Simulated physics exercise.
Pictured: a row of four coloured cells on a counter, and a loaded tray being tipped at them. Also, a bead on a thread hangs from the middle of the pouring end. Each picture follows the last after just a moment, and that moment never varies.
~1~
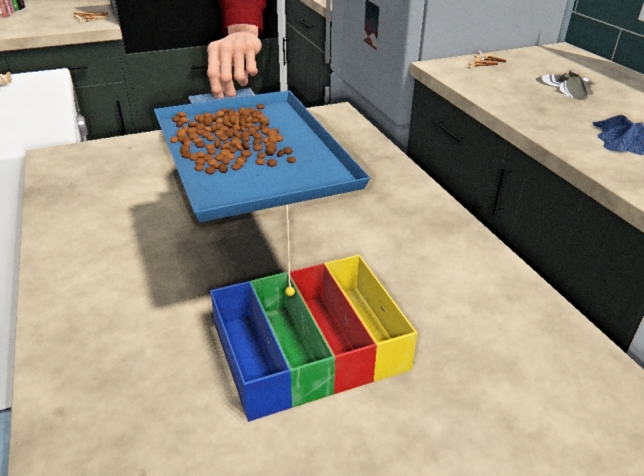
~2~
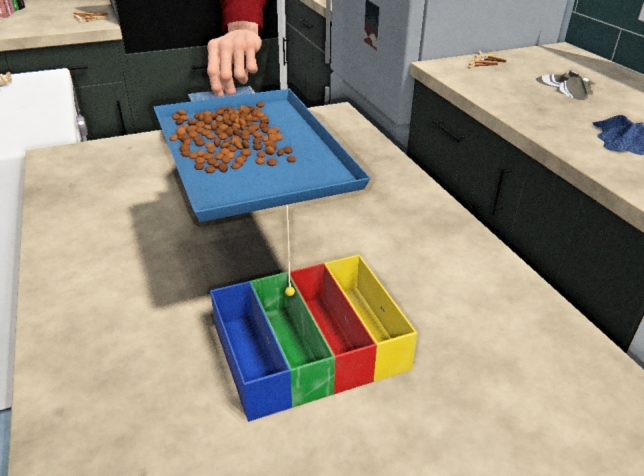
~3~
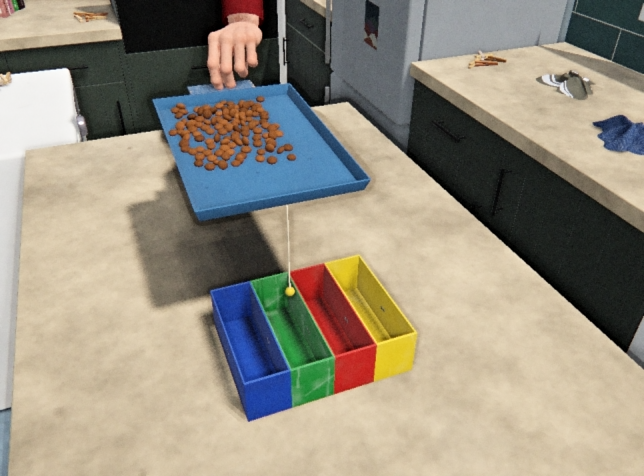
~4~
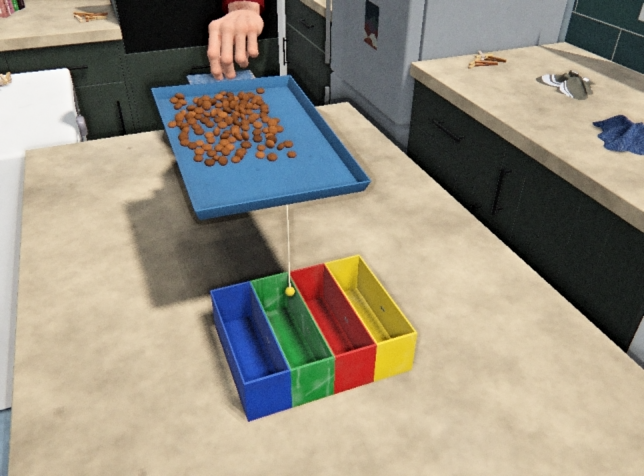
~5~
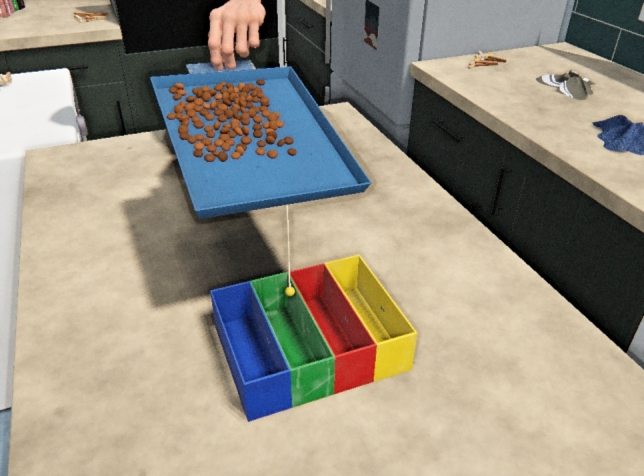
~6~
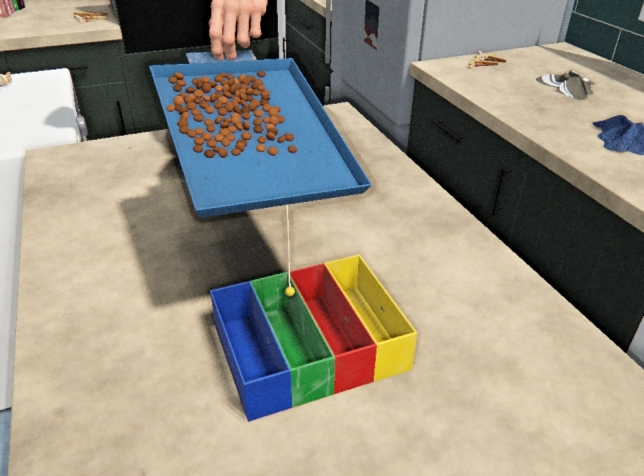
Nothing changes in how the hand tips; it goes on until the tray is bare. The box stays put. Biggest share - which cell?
Yellow.
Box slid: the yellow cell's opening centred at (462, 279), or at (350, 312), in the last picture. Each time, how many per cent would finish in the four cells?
80 % for the first, 60 % for the second.
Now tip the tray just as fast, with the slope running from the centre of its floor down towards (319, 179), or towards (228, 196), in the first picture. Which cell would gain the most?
That yellow cell first, the cell in blue second.
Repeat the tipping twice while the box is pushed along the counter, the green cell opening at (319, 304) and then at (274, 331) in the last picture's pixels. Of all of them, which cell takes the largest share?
For the first spot the answer is red, and for the second spot it is yellow.
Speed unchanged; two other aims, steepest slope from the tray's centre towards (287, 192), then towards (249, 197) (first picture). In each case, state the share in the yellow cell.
20 % and 0 %.
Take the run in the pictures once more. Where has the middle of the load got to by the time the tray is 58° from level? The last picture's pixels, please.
Look close to (330, 193) in the last picture.
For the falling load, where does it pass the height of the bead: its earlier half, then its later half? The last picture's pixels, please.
Half one: (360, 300), half two: (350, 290).
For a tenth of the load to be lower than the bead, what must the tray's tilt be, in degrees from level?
Near 55 degrees.
Soon, tray tipped steeply; about two thirds on the tray; a small part in the yellow cell; a stray few in the red cell; a stray few in the green cell; about a quarter falling or outside the box.
A while on, tray tipped right over; a small part on the tray; about a third in the yellow cell; about a quarter in the red cell; a small part in the green cell; about a quarter falling or outside the box.
Towards the end, tray tipped past a quarter turn; about half in the yellow cell; about a quarter in the red cell; a small part in the green cell; a stray few in the blue cell; a small part falling or outside the box.
Finally, tray tipped past a quarter turn; about half in the yellow cell; about a quarter in the red cell; a small part in the green cell; a stray few in the blue cell; a small part outside the box.
